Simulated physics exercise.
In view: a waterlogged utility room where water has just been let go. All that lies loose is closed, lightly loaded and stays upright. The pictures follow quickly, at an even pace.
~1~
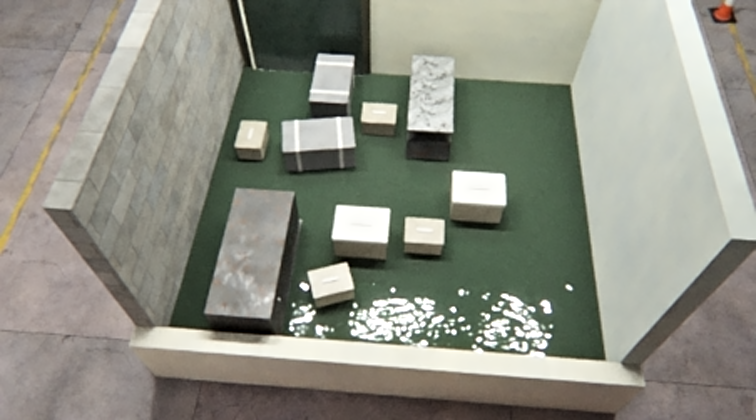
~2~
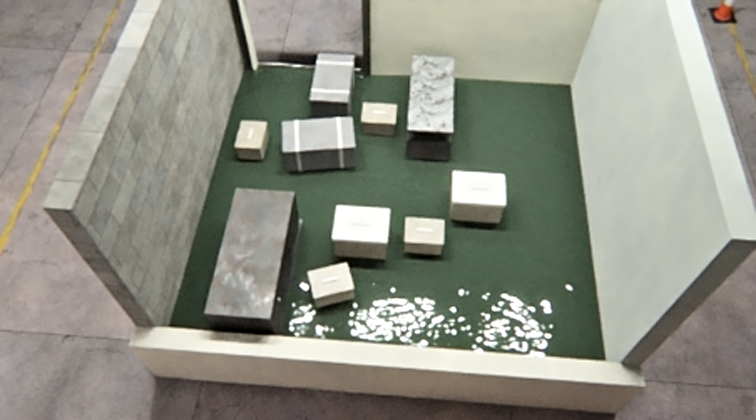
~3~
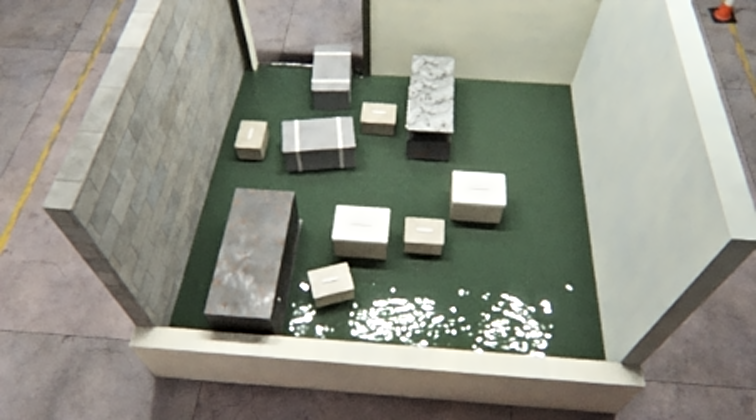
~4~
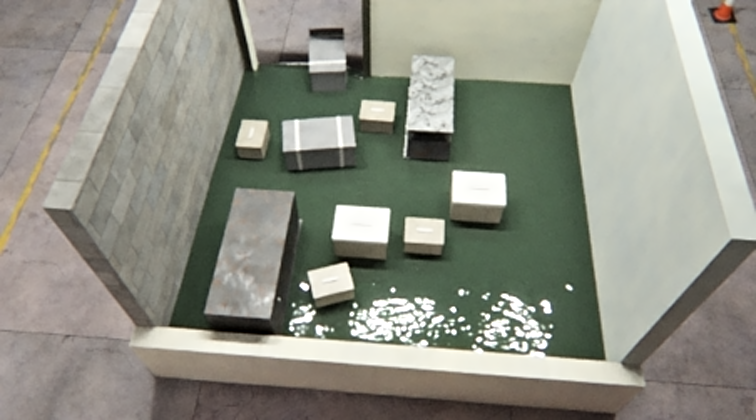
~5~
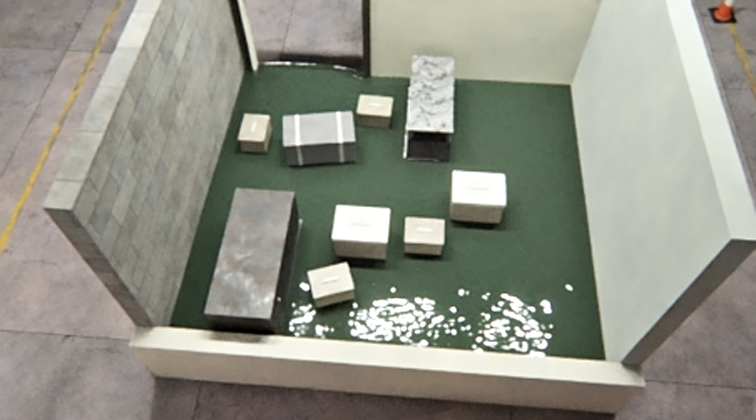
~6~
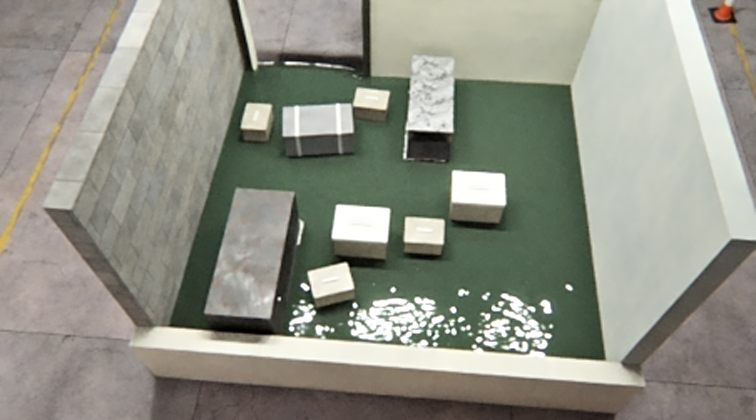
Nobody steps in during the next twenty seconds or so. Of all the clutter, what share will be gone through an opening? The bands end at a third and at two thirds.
Share: At least two thirds.
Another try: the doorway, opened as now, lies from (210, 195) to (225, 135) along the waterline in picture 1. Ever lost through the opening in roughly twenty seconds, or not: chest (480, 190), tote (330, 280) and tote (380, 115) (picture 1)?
In turn: Gone, through, stays.
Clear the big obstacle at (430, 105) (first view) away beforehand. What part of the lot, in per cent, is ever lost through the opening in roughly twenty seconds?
Some 90 per cent.
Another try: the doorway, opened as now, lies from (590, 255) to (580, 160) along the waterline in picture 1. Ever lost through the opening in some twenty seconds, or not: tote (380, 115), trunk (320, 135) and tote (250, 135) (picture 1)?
In that order: Out, out, inside.
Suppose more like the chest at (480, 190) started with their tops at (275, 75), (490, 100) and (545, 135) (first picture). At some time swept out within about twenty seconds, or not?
In turn: Yes, inside, inside.
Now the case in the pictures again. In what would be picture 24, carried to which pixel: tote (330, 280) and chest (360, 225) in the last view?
Around (289, 135) and (275, 50).
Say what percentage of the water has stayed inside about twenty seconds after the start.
Some 38 per cent.
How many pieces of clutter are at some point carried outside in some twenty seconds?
It comes to 8.
A moment on, 2 of 8 are out; 6 afloat.
Next, 4 of 8 are out; 4 afloat.
Later, 8 of 8 are out; 0 afloat.
In the end, 8 of 8 are out; 0 afloat.
